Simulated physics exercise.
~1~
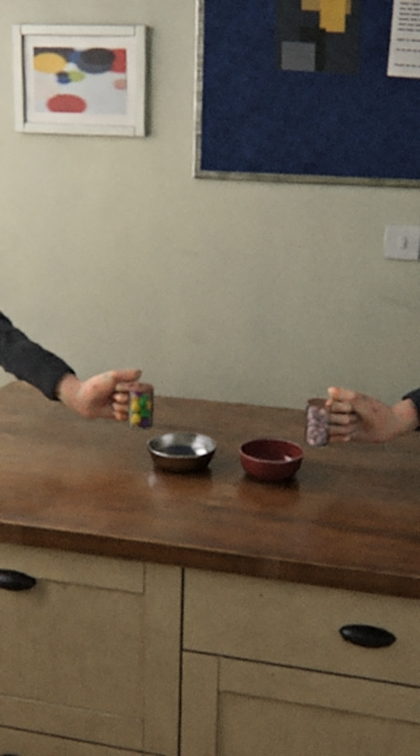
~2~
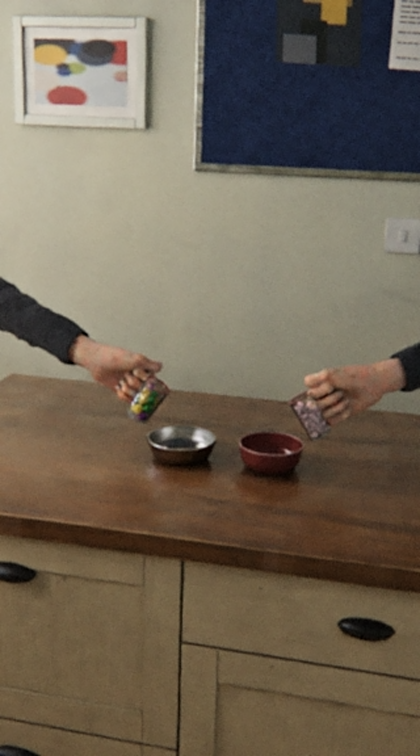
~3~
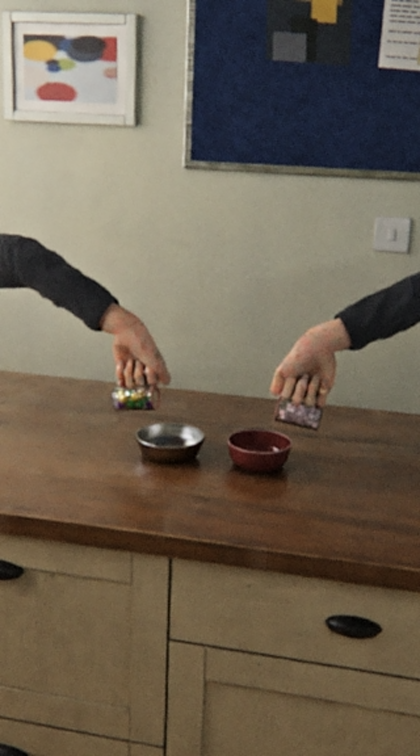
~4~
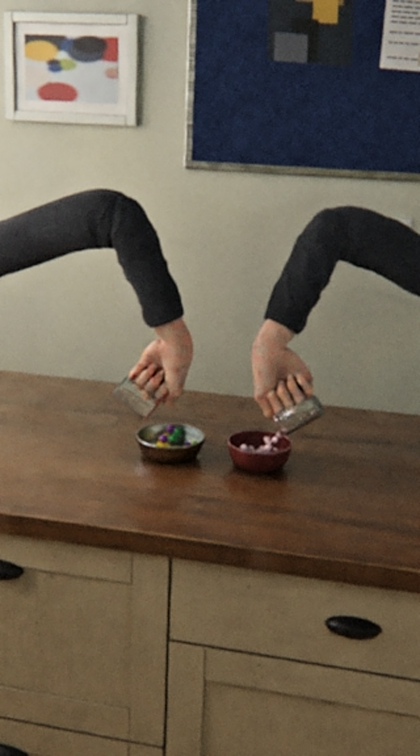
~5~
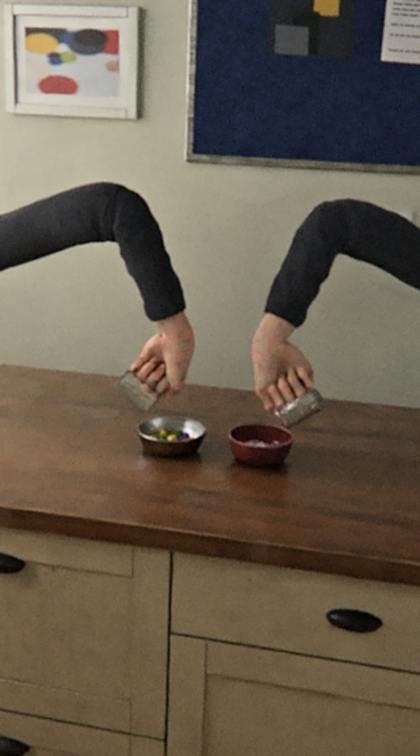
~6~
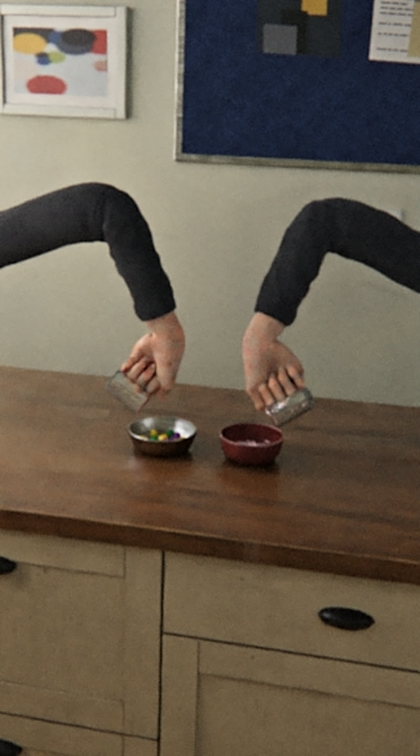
In this clip, two hands hold small clear cups of loose pieces, multicoloured on the left and pale pinkish on the right, above a metallic dish and a red dish, then tip them over until the contents drop and settle entirely inside the dishes.
